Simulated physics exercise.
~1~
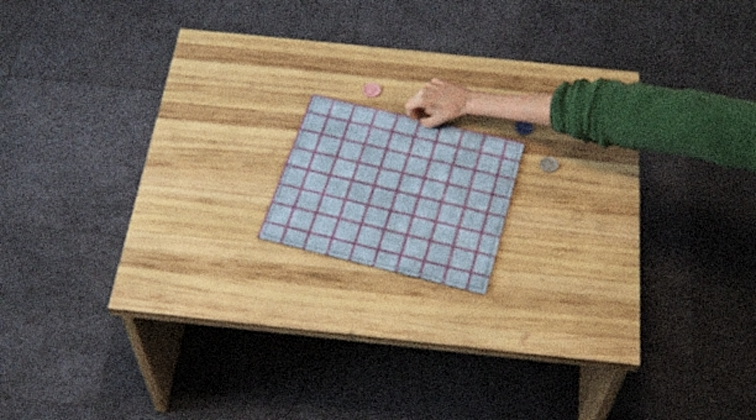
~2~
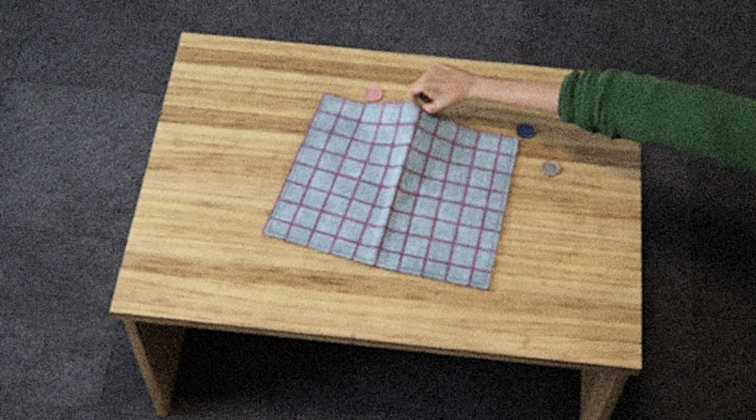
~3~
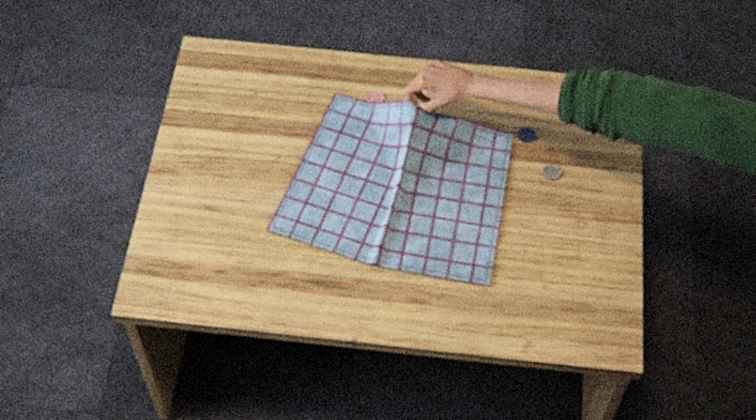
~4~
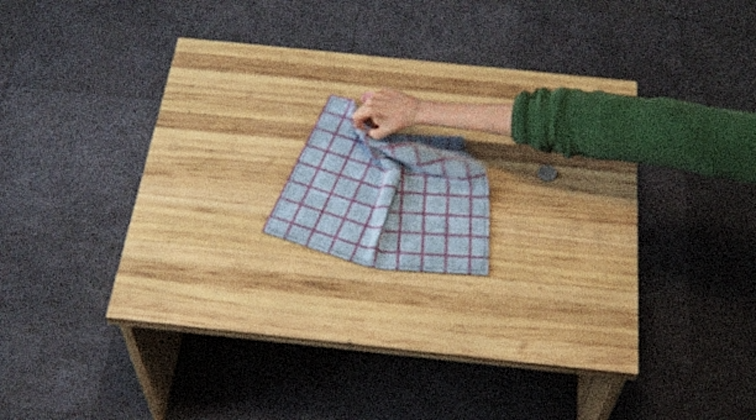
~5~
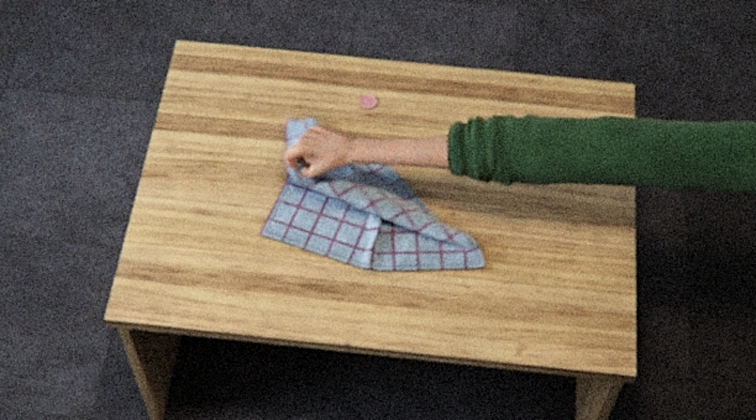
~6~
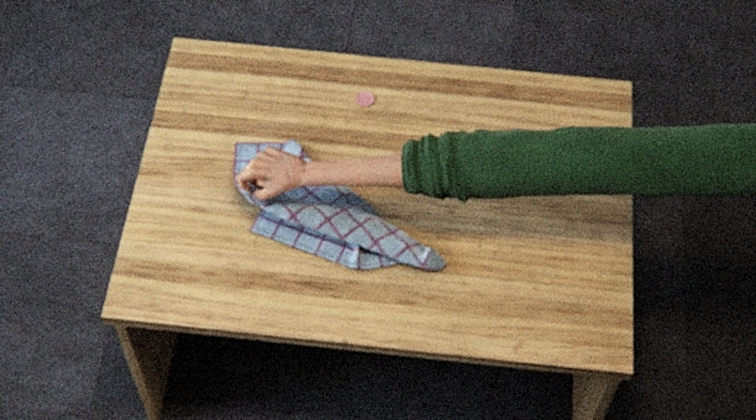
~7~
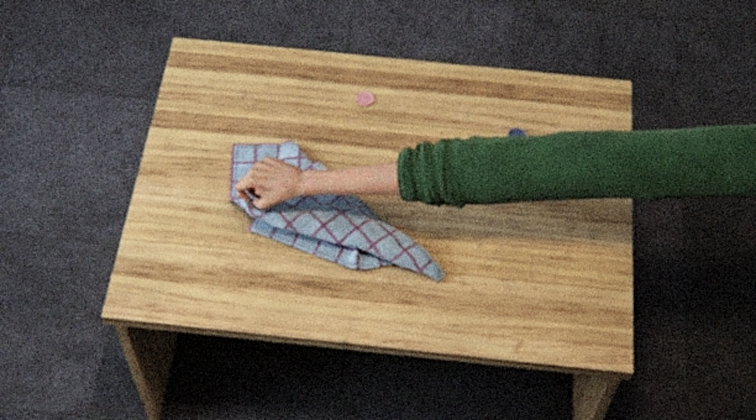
A checked tea towel is pinched, lifted and folded leftward by a hand, ending crumpled.
